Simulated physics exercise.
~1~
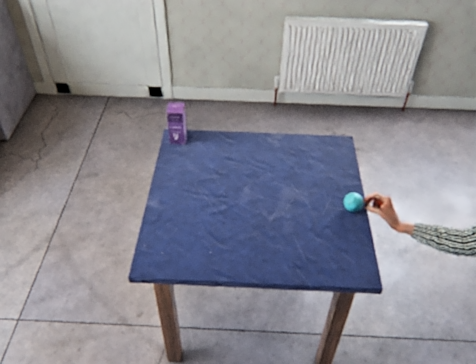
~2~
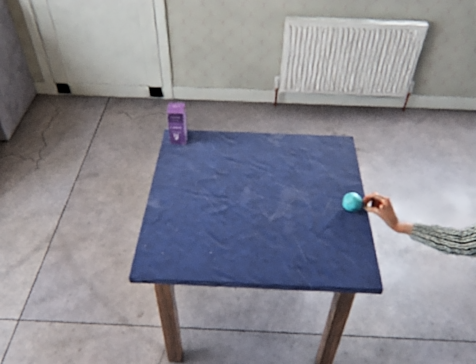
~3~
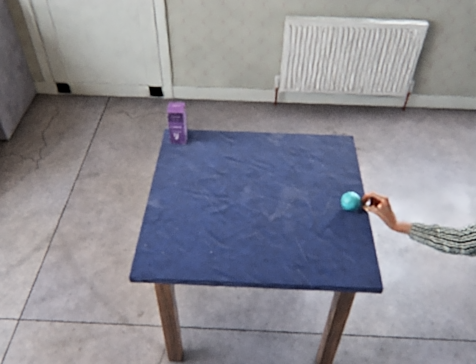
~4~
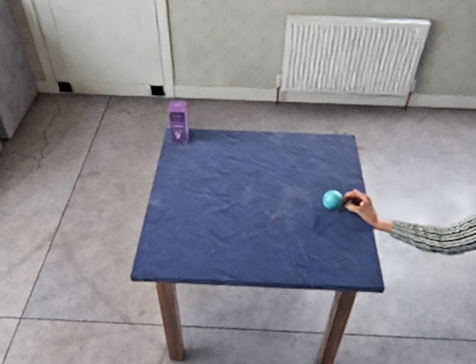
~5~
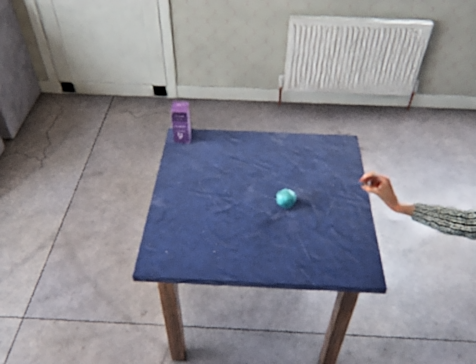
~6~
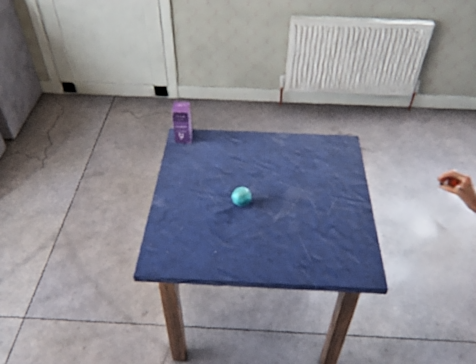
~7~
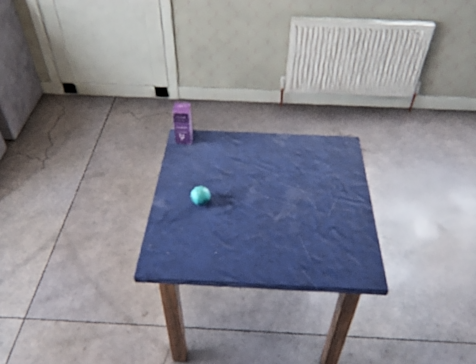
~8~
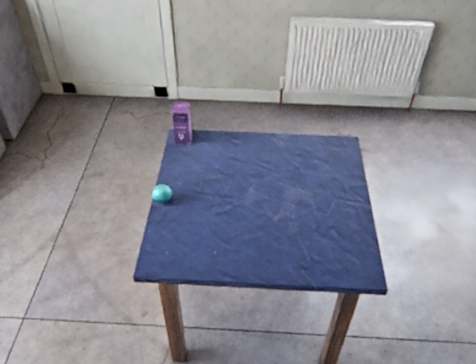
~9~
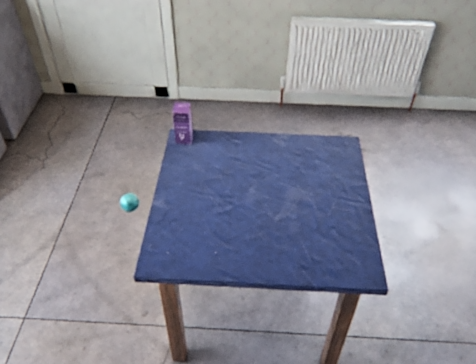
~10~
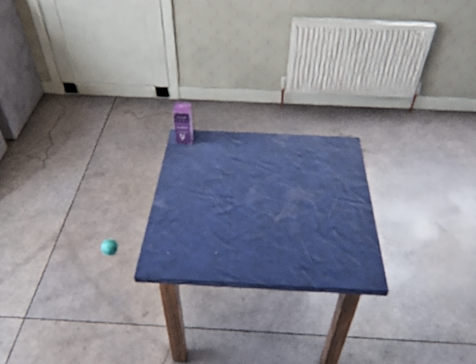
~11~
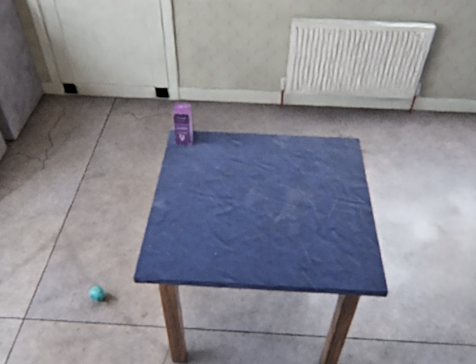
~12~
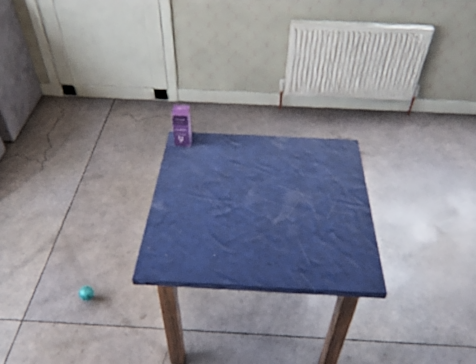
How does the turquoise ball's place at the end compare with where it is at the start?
At the start the turquoise ball is on the table near its right edge, by the hand. At the end it is down on the floor to the left of the table.
